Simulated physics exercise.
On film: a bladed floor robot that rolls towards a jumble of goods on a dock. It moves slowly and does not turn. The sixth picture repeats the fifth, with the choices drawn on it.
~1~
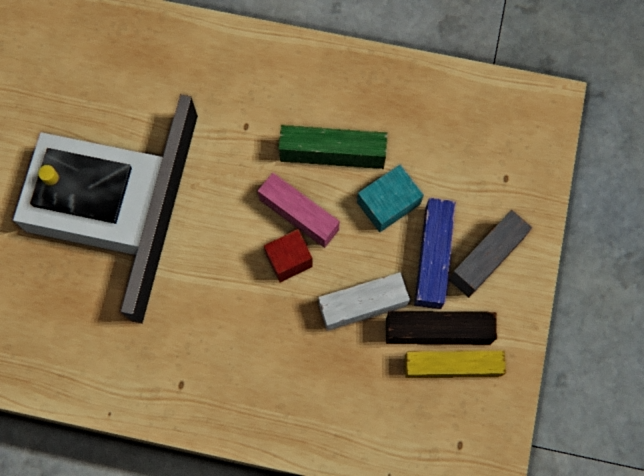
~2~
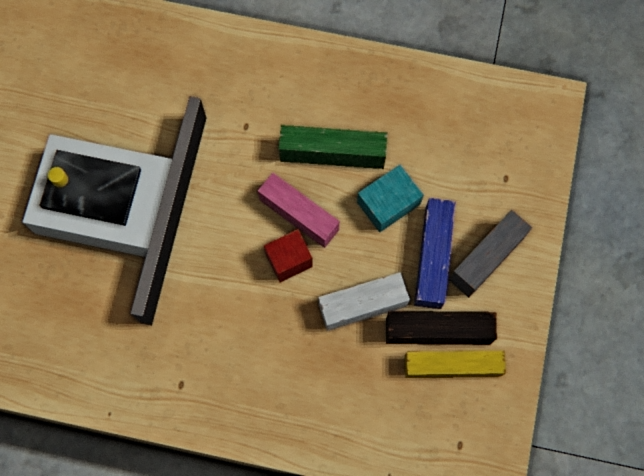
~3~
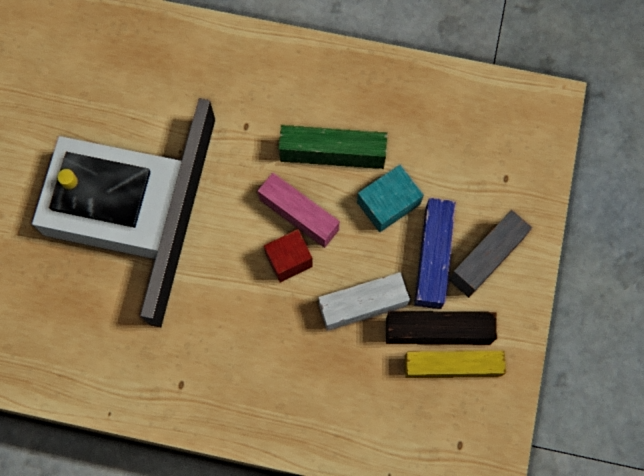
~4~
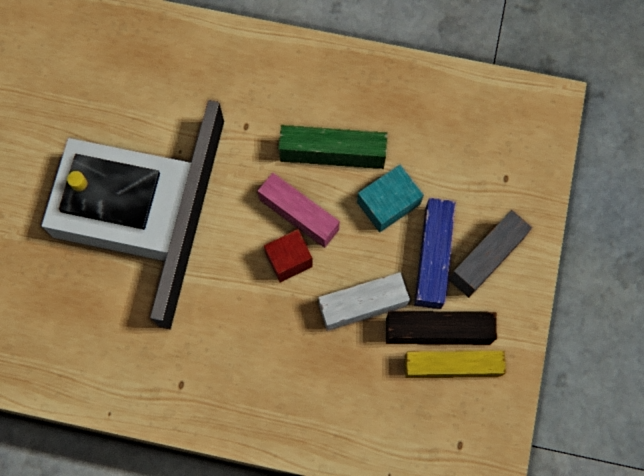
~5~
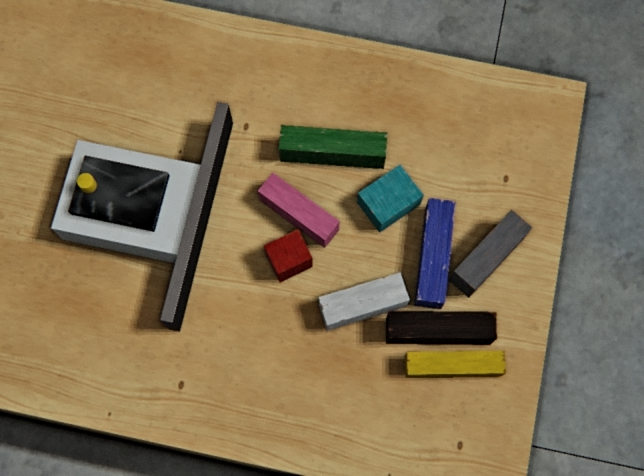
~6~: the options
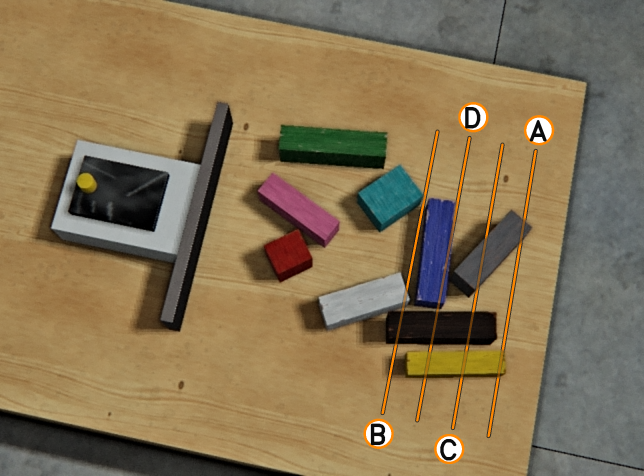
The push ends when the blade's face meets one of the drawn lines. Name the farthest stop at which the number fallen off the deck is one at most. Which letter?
As far as mark D.
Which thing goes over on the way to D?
The grey bar goes over.
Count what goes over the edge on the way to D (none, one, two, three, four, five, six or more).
By then, one.
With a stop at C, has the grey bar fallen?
Yes.
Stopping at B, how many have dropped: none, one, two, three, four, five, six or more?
The count is none.
On the marked copy, A at (513, 288); B at (411, 267); C at (479, 281); D at (444, 274).
With D. Early on, robot (214, 212); green bar (367, 154); red crate (312, 262).
Further on, robot (305, 231); grey bar (509, 255); blue bar (477, 261).
At the end, robot (373, 245); grey bar over the edge; blue bar (542, 267); one fallen.
As for the rest, A drops six; B is within the limit but short; C drops two.
